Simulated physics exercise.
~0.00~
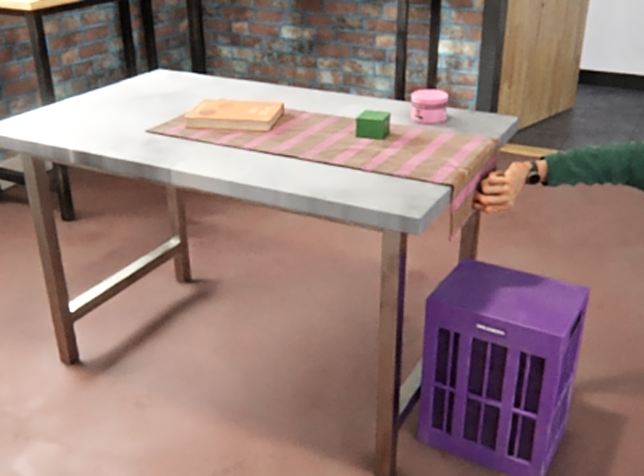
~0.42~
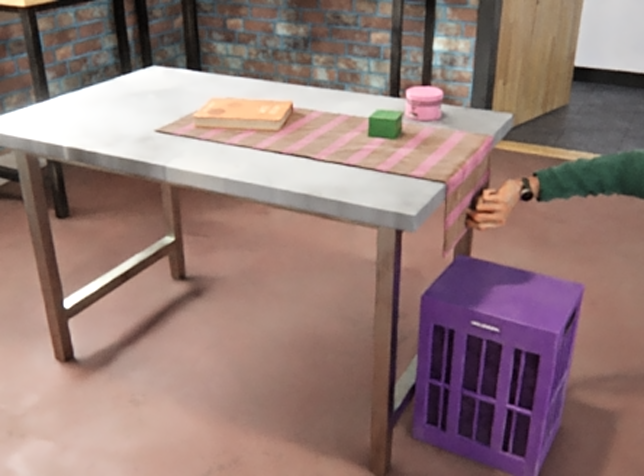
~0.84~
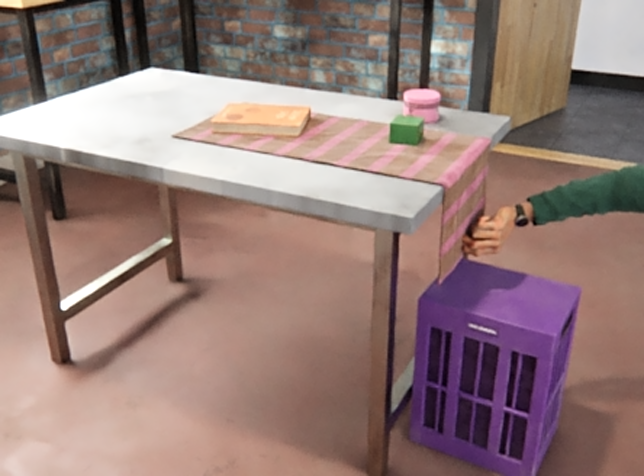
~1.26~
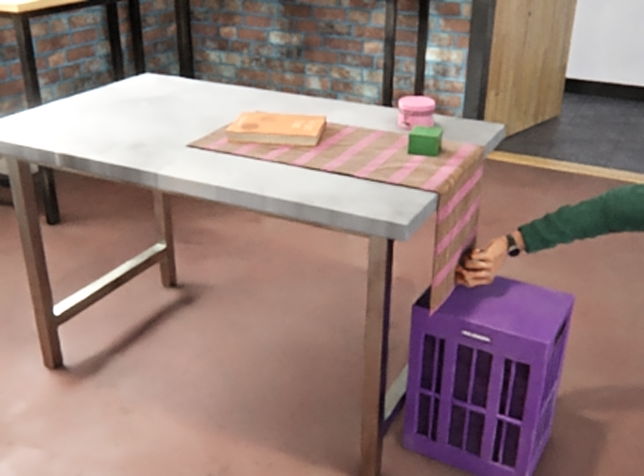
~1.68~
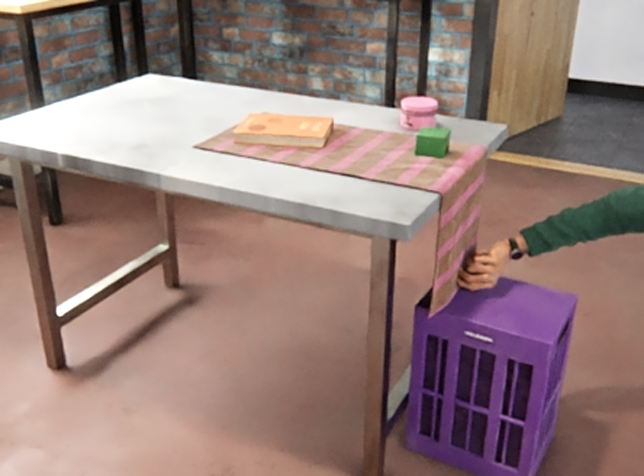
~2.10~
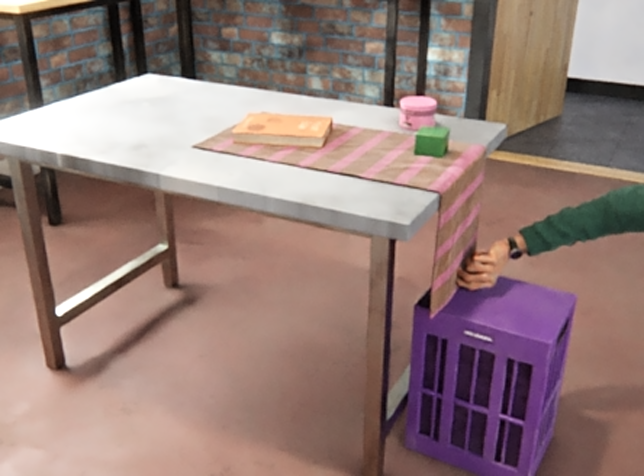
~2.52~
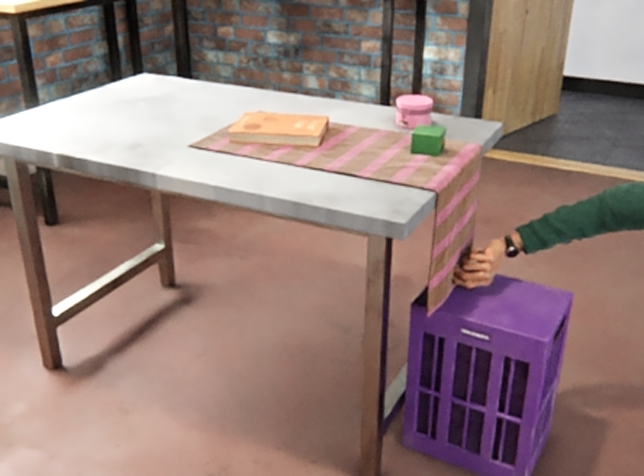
The clip opens on a grey-topped workbench where an orange book and a small green block rest on a brown and pink checked cloth, with a pink tub near the far corner. A hand in a green sleeve grips the cloth's end at the right and pulls it downward. The cloth slides right, carrying the book and block along, while the tub stays put. Its hem sinks until it reaches the purple crate beside the table. The pulling then stops, and the hand holds the cloth there, with the book, block and tub all still on the tabletop.
